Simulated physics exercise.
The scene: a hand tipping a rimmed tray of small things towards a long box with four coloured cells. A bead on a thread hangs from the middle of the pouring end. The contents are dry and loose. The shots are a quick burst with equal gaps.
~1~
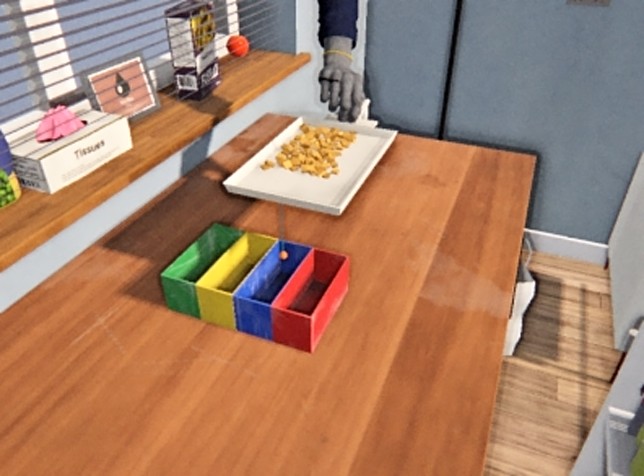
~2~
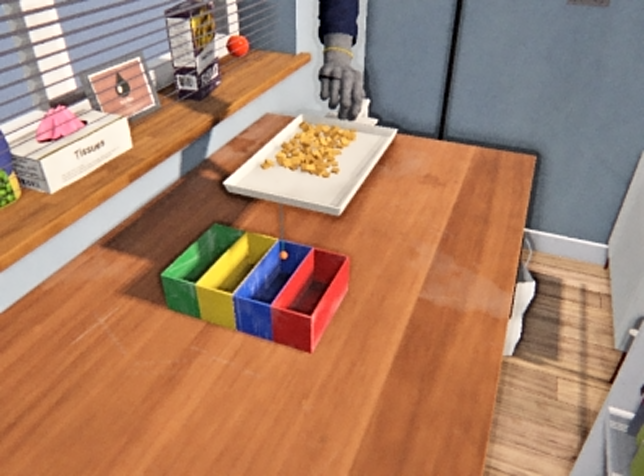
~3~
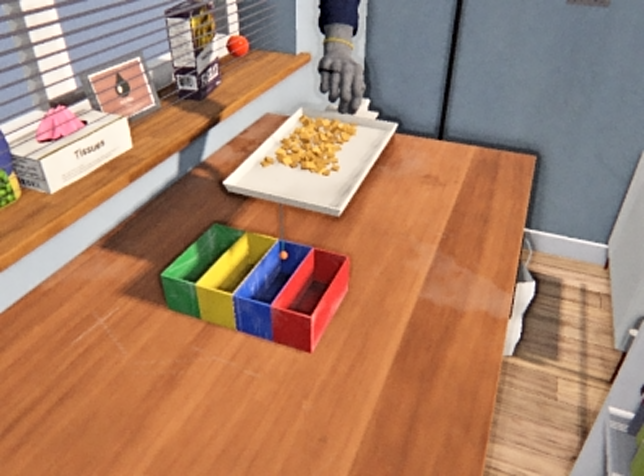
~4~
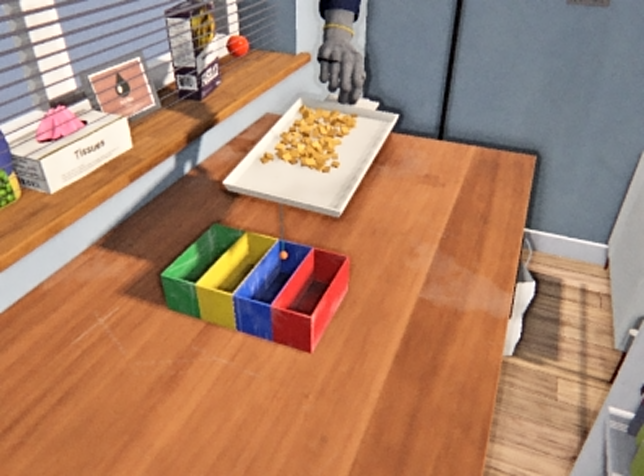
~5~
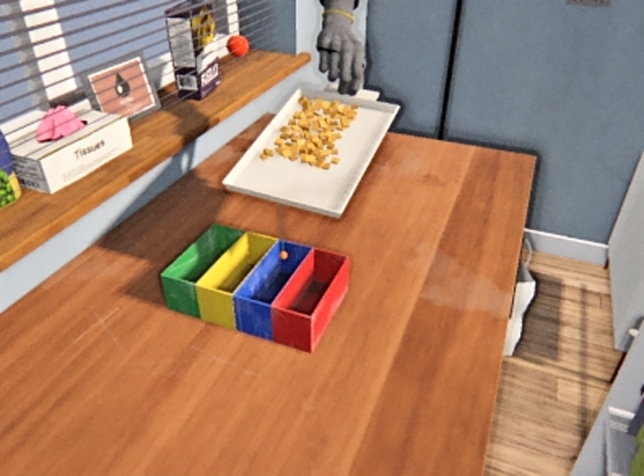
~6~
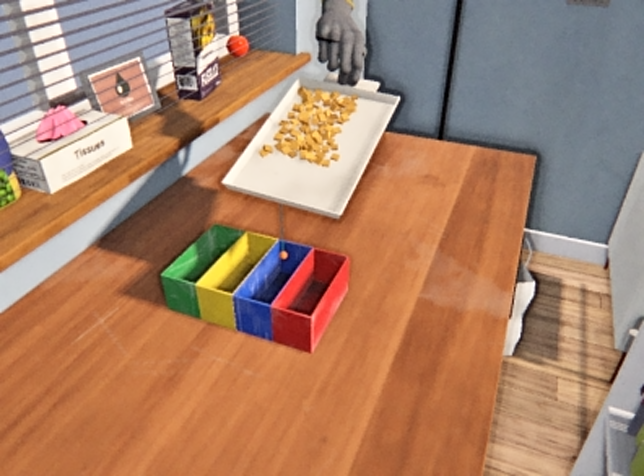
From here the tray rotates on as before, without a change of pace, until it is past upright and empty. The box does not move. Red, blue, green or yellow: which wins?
It favours the red compartment.
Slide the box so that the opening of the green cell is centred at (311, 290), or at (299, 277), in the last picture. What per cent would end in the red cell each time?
About 0 and 0 per cent.
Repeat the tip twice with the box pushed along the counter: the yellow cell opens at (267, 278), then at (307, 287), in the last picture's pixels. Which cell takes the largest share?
In turn: That blue cell; yellow.
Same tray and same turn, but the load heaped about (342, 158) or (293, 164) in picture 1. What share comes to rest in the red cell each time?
Roughly 50 per cent, and 40 per cent.
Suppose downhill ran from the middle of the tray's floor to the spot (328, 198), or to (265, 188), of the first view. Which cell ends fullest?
First the cell in red, then the yellow cell.
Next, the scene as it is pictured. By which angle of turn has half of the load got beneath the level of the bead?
Roughly 80°.
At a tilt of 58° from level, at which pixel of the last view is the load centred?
Near (302, 190).
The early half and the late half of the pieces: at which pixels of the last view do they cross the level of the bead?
Early half (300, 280), late half (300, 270).
Soon after the last picture, tray tipped steeply; nearly all on the tray; a small part falling or outside the box.
A little later, tray tipped right over; about a third on the tray; about a third in the red cell; a small part in the blue cell; about a quarter falling or outside the box.
Later still, tray tipped past a quarter turn; about half in the red cell; about a quarter in the blue cell; a stray few in the yellow cell; about a quarter falling or outside the box.
At rest, tray tipped past a quarter turn; about half in the red cell; about a quarter in the blue cell; a stray few in the yellow cell; none in the green cell; about a quarter outside the box.
